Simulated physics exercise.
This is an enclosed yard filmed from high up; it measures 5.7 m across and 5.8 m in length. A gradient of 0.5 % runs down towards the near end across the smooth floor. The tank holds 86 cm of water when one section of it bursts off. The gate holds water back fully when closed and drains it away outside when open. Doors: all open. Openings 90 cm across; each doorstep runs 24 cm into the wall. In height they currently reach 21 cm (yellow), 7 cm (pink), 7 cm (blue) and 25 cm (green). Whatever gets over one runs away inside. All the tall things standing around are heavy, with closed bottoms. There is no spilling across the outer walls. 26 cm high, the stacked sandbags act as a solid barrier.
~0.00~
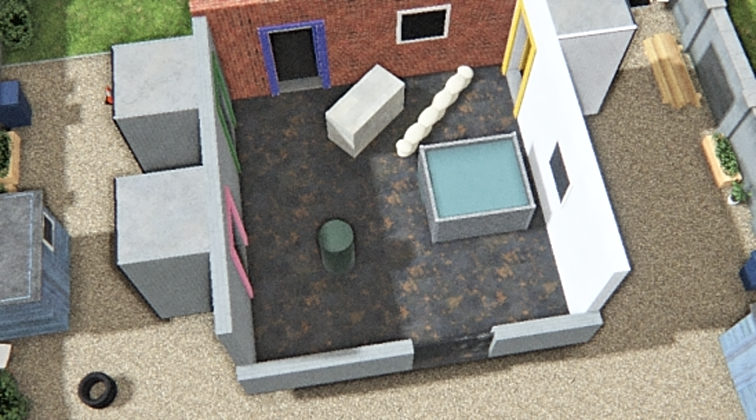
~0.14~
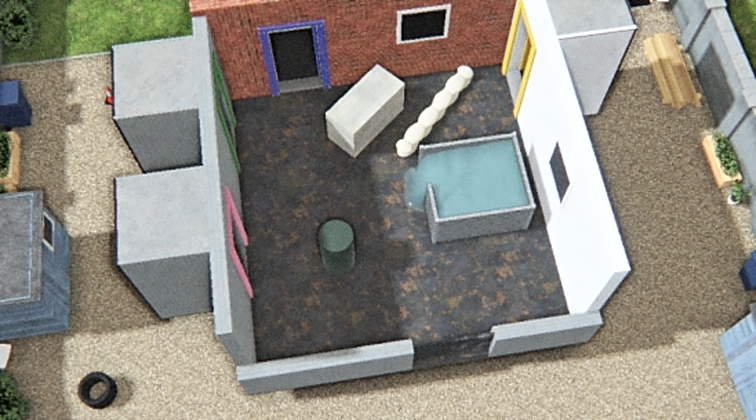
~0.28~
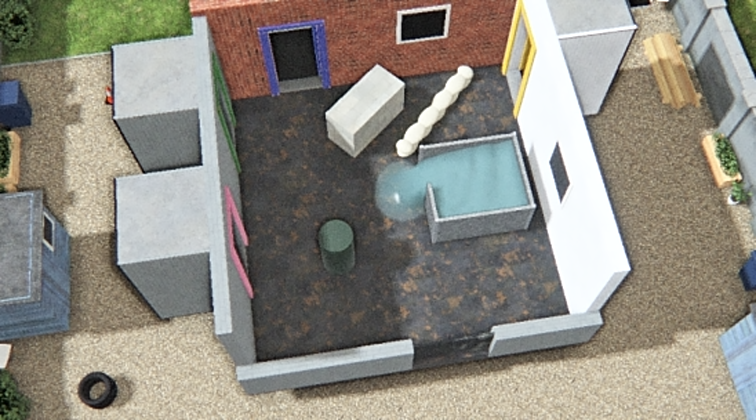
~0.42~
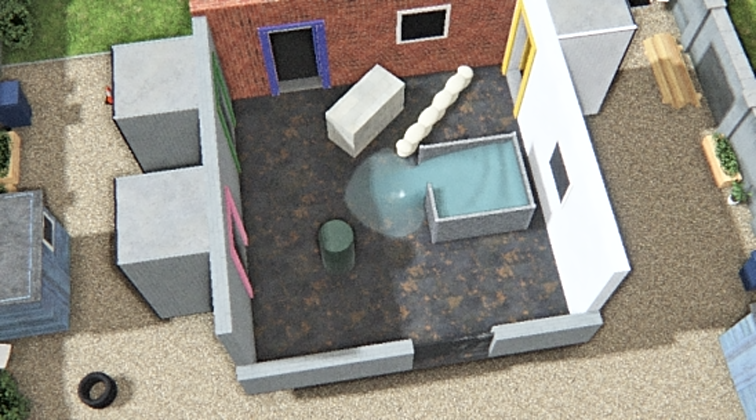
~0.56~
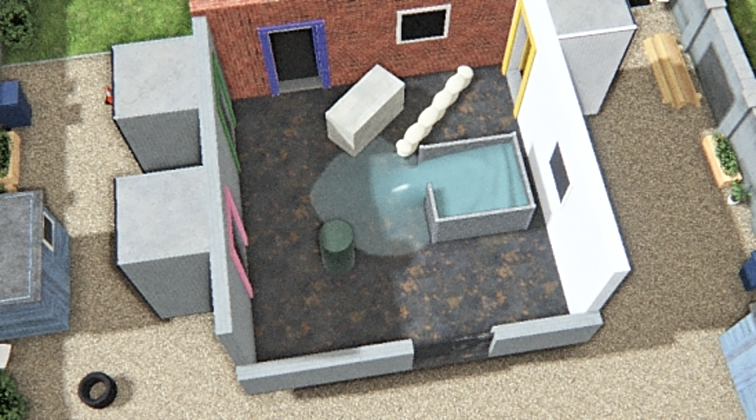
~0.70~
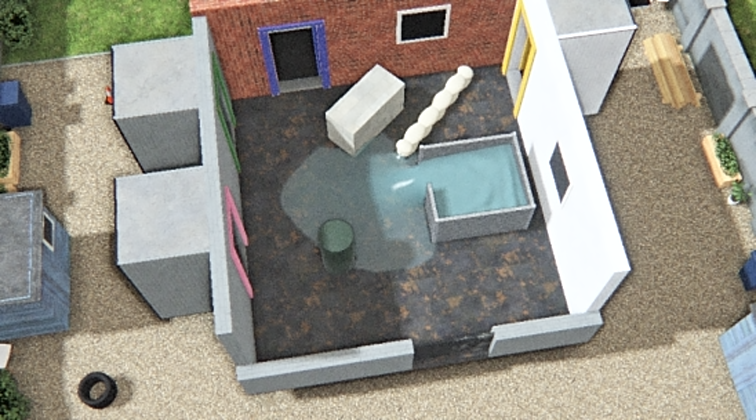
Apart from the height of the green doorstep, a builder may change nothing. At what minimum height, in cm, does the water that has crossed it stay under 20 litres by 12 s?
From about 17 cm.
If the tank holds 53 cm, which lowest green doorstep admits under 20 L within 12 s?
Roughly 8.5 centimetres.
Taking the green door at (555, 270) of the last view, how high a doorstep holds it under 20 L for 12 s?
Minimum: About 6.0 cm.
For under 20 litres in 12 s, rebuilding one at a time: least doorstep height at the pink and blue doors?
About 20 cm at pink and 7.5 cm at blue.
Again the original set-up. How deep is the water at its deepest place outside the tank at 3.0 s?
Max depth: Near 27 cm.
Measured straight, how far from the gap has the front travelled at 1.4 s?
I make it some 4.0 m.
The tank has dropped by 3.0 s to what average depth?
About 34 centimetres.
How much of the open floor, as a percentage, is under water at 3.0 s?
Close to 55 per cent of it is wet.
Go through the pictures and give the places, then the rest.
Still water, 86 cm deep, in the tank at (476, 178); the green door at (227, 121) is dry, in the first frame.
The gap is at (426, 180), the front 0.4 m out at (409, 203); the back of the tank holds 86 cm, in the second frame.
The gap is at (425, 182), the front 0.9 m out at (381, 205); the back of the tank holds 86 cm, in the third frame.
Water pours out at (425, 182) and has run 1.4 m, to (353, 209); about 8 cm deep outside, 81 cm at the back, in the fourth frame.
Water pours out at (425, 182) and has run 2.2 m, to (314, 200); about 6 cm deep outside, 73 cm at the back, in the fifth frame.
The front is at (287, 207), 2.7 m from the gap at (425, 182); 5.2 m2 of floor is wet, 74 cm left at the back; 1.4 m in a straight line remain to the green door at (227, 121), in the sixth frame.
After 1.4 s water covers 35 % of the floor, deepest (42 cm) near (418, 185); 22 cm at the green door, 0 litres in over its 25 cm doorstep.
After 3.0 s water covers 55 % of the floor, deepest (27 cm) near (233, 108); 14 cm at the green door, 2 litres in over its 25 cm doorstep.
After 12.0 s water covers 95 % of the floor, deepest (13 cm) near (259, 376); 6 cm at the green door, 2 litres in over its 25 cm doorstep.
At the green door as built, the water arrived by 1.2 s and peaked near 25 cm at 1.6 s.
With a doorstep of 13 cm, 44 litres would have come in within the 12 s; with 20.5 cm, 7 litres. So under 20 litres takes about 17 cm.
